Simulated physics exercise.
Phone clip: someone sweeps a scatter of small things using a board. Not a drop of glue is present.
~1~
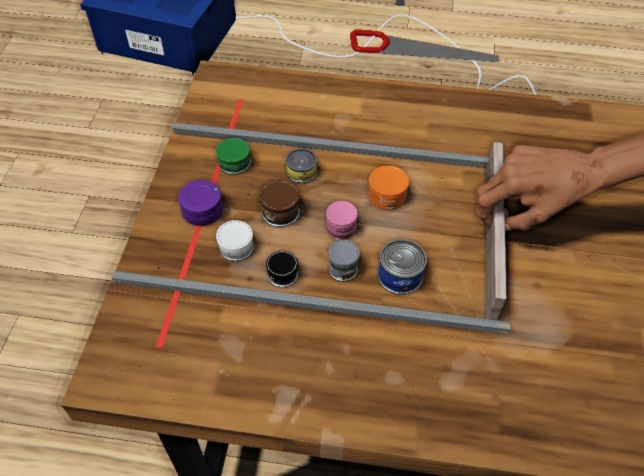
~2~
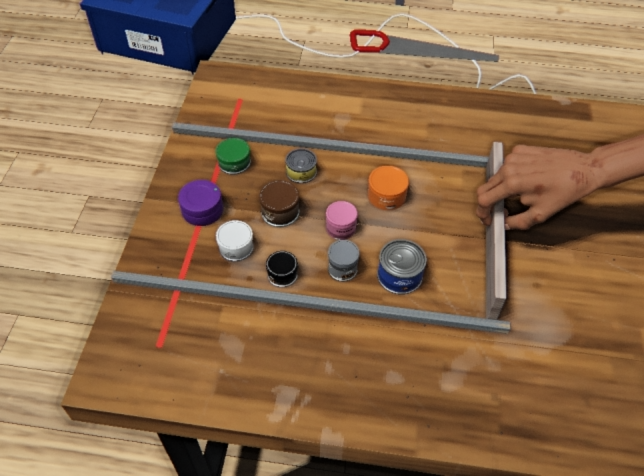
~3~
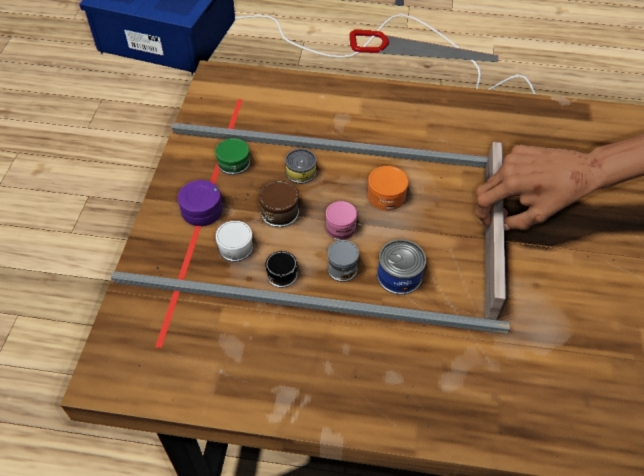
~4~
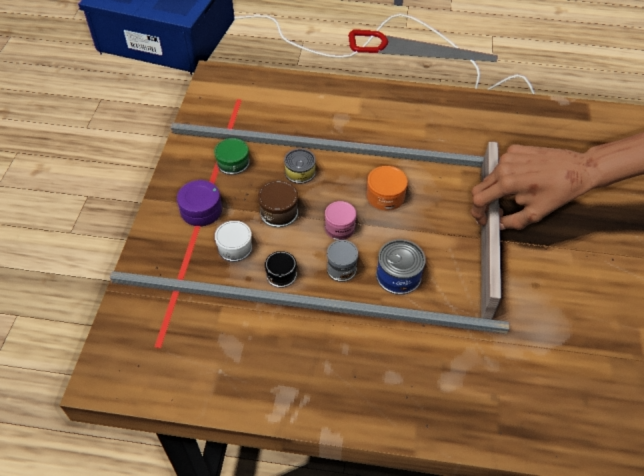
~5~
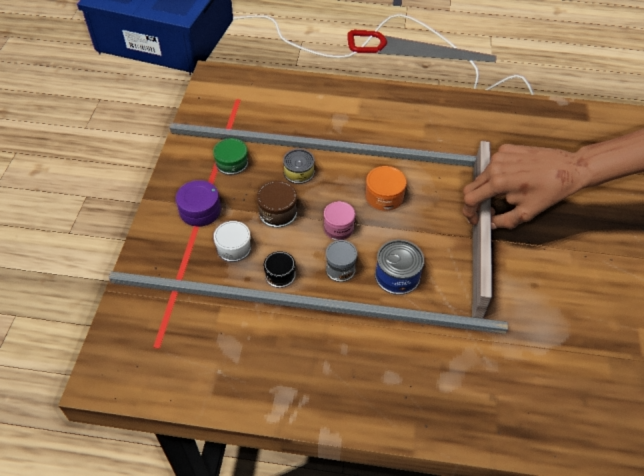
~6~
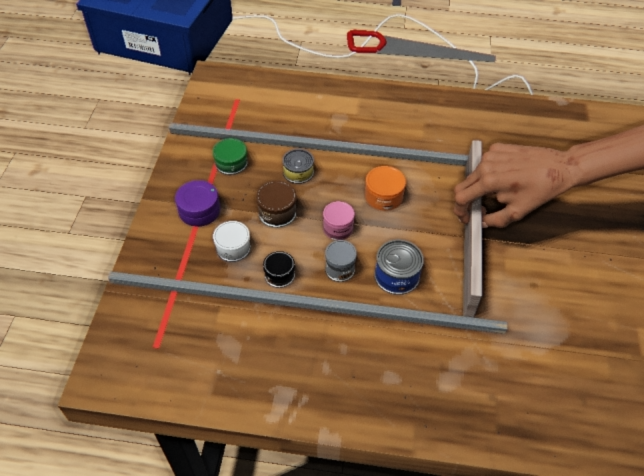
A hand slides a grey board slightly left between two rails on a wooden table, while the scattered tins and pots stay still.
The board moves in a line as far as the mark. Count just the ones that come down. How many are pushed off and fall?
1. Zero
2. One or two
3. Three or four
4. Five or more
Answer: 2.
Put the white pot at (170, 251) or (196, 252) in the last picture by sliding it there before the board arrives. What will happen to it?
Well, the white pot stays aboard in the first case and stays aboard in the second.
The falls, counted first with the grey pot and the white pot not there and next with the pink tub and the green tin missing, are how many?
0 and 1.
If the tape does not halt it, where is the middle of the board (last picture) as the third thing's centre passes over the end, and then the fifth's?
At (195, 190) for the third, at (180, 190) for the fifth.
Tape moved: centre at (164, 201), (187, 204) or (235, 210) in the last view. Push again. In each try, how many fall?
5, 3, 0.
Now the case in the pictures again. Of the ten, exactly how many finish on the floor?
It comes to 2.
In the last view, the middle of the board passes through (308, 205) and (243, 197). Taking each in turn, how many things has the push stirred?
First position 8; second position 10.
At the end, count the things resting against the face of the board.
All in all, 5.
Soon after, none off yet; purple lid at rest near (198, 203); green tin at rest near (230, 156); white pot at rest near (232, 242).
Then, none off yet; purple lid at rest near (198, 203); green tin at rest near (230, 156); white pot moved a little near (218, 239).
Further on, none off yet; purple lid moved about its own width near (166, 200); green tin moved a little near (216, 155); white pot moved well along near (150, 229).
By the end, the number that fall off is one or two; fallen, white pot and purple lid.
